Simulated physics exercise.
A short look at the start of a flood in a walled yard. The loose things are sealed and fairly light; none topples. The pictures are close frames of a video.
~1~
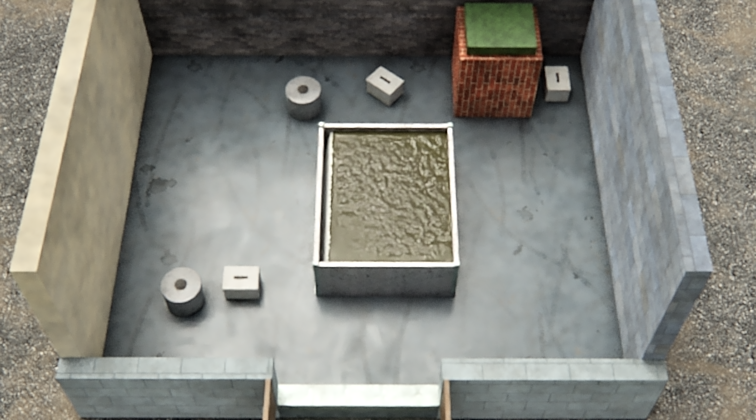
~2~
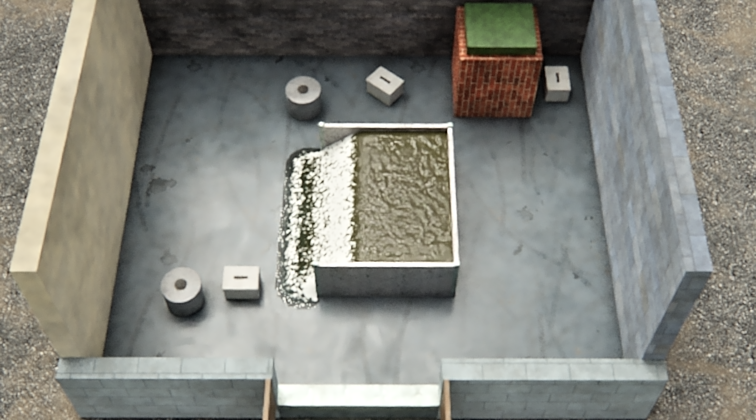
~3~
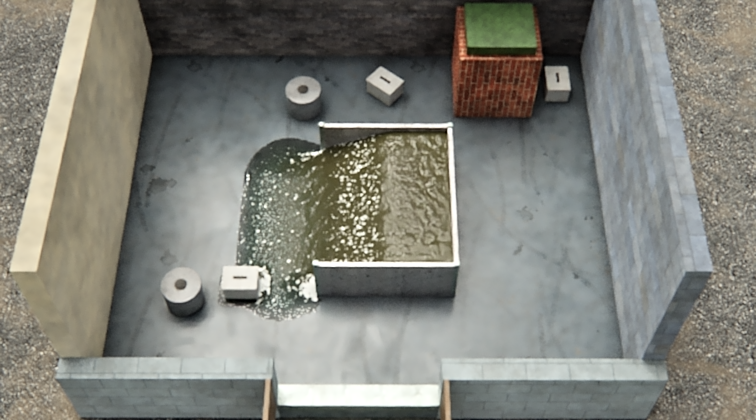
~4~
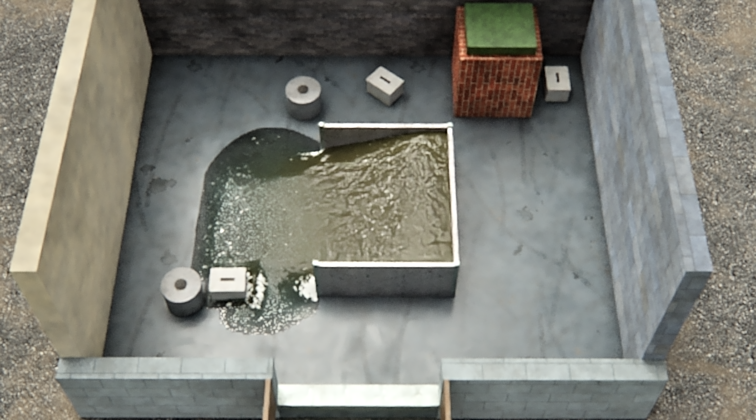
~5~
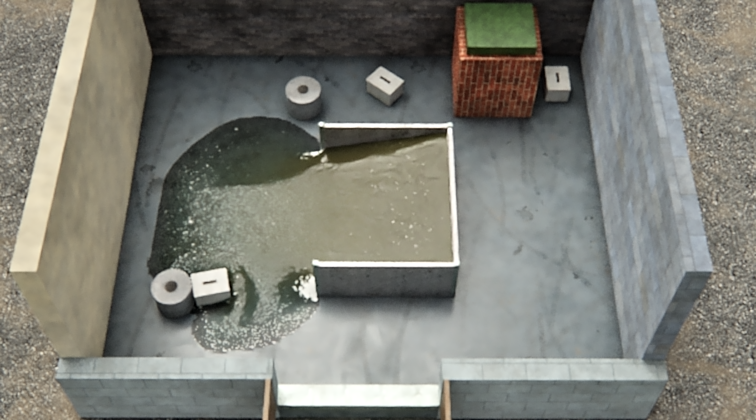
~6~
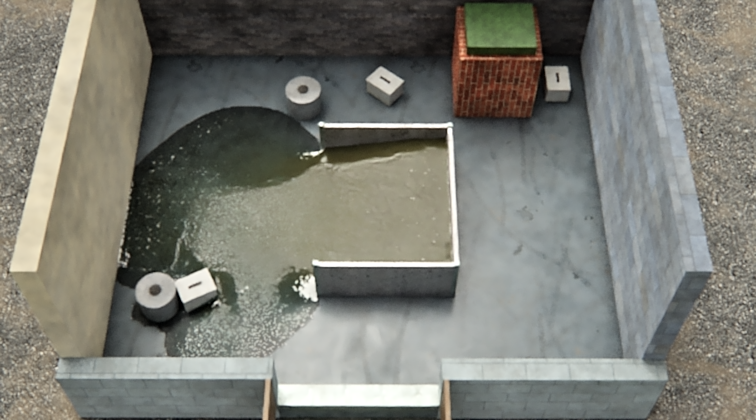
Murky water pours from the open left side of a central tank and spreads across the walled yard's floor, pushing a pale block left, then a round grey object beside it, while the objects near the back stay put.
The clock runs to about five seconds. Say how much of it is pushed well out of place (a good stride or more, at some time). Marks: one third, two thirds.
It is two thirds or more.
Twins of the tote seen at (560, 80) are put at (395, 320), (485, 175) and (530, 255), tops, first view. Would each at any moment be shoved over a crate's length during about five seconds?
In turn: Swept aside, never so far, not that far.
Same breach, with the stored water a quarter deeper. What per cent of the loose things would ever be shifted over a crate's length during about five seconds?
Close to 80 %.
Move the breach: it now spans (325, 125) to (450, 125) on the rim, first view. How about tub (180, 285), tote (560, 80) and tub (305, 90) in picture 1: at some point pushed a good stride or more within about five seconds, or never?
One after the other: Swept aside, short of that, pushed that far.
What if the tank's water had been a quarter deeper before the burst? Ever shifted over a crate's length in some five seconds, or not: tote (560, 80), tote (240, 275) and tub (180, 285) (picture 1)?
One after the other: Not that far, shifted that much, shifted that much.
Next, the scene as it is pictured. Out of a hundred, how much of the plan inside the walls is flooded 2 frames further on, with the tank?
Roughly 45 per cent.
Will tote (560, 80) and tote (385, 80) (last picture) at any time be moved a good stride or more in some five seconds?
In that order: Never so far, that far or more.
A moment on, 2 of 5 are well off their spots; 0 afloat.
Next, 2 of 5 are well off their spots; 2 afloat.
Later, 2 of 5 are well off their spots; 2 afloat.
In the end, 4 of 5 are well off their spots, and 4 have been at some point; 2 afloat.
